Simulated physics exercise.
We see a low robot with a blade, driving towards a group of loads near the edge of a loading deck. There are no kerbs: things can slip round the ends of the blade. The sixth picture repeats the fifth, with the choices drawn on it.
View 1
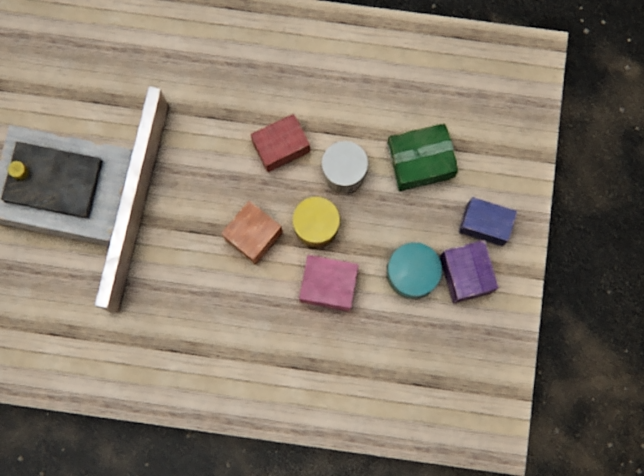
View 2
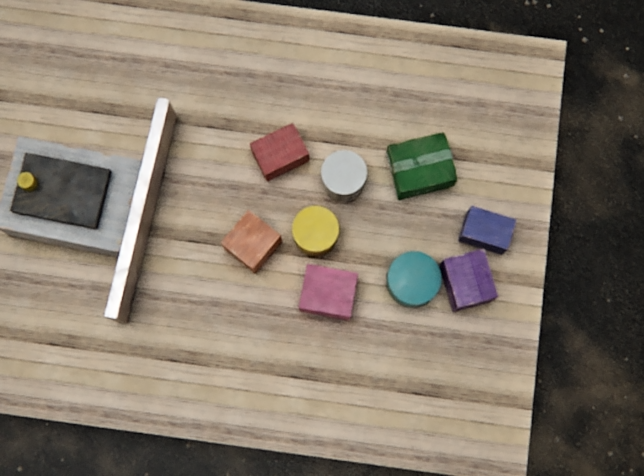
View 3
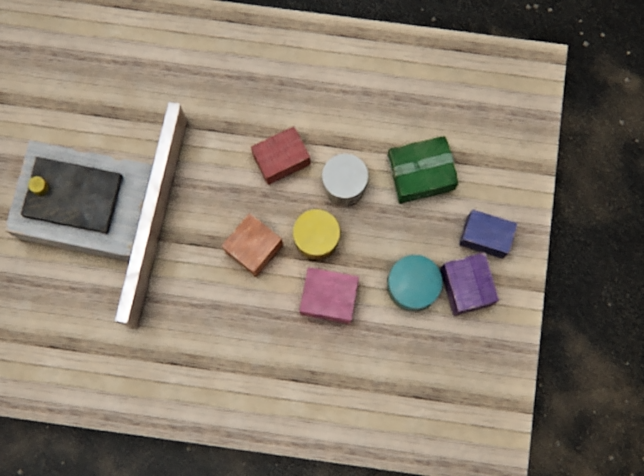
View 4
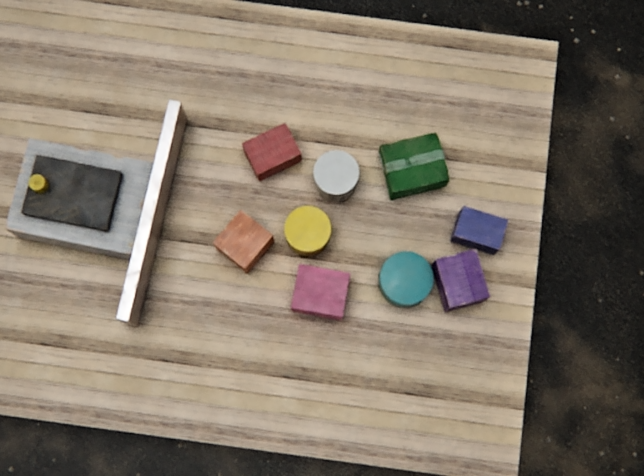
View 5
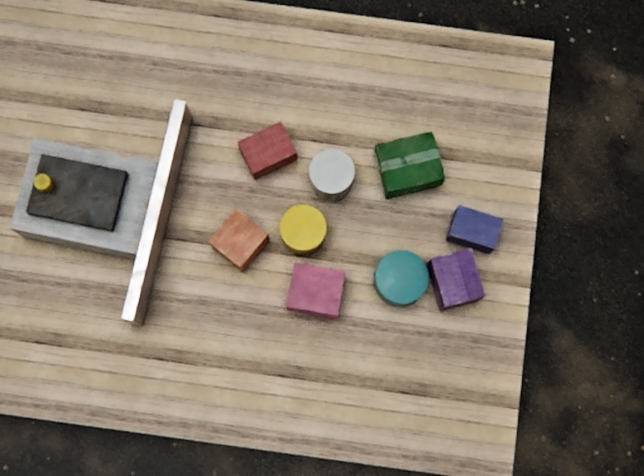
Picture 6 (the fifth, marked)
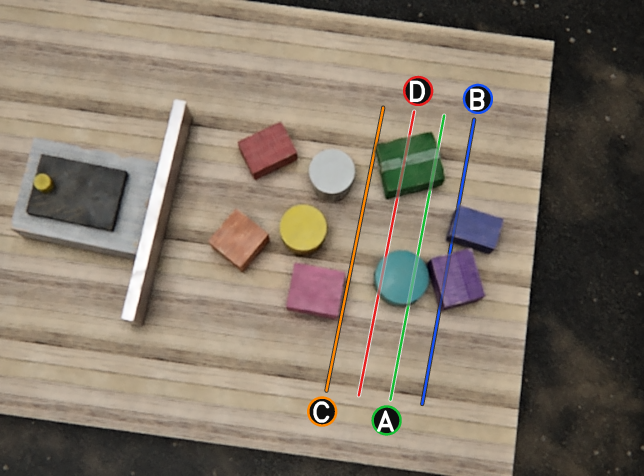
The clip opens on a low grey robot with a long pale blade at the left of a wooden deck, facing a cluster of colourful blocks and round containers. It creeps steadily right, narrowing the gap, while the loads keep their places on the deck, still untouched by the blade.
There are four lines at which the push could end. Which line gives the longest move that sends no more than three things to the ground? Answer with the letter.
No farther than B.
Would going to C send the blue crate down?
No.
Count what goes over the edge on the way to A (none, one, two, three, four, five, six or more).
By then, none.
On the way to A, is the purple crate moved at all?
By then, yes.
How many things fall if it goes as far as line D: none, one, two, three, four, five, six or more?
By then, none.
On the marked copy, A at (418, 253); B at (449, 258); C at (356, 245); D at (387, 249).
With B. Early on, robot (190, 208); red crate (313, 140); pink crate (321, 293).
Further on, robot (296, 223); blue crate (486, 228); purple crate (479, 279).
At the end, robot (379, 234); purple crate over the edge; blue crate over the edge; two fallen.
As for the rest, A is within the limit but short; C is within the limit but short; D is within the limit but short.
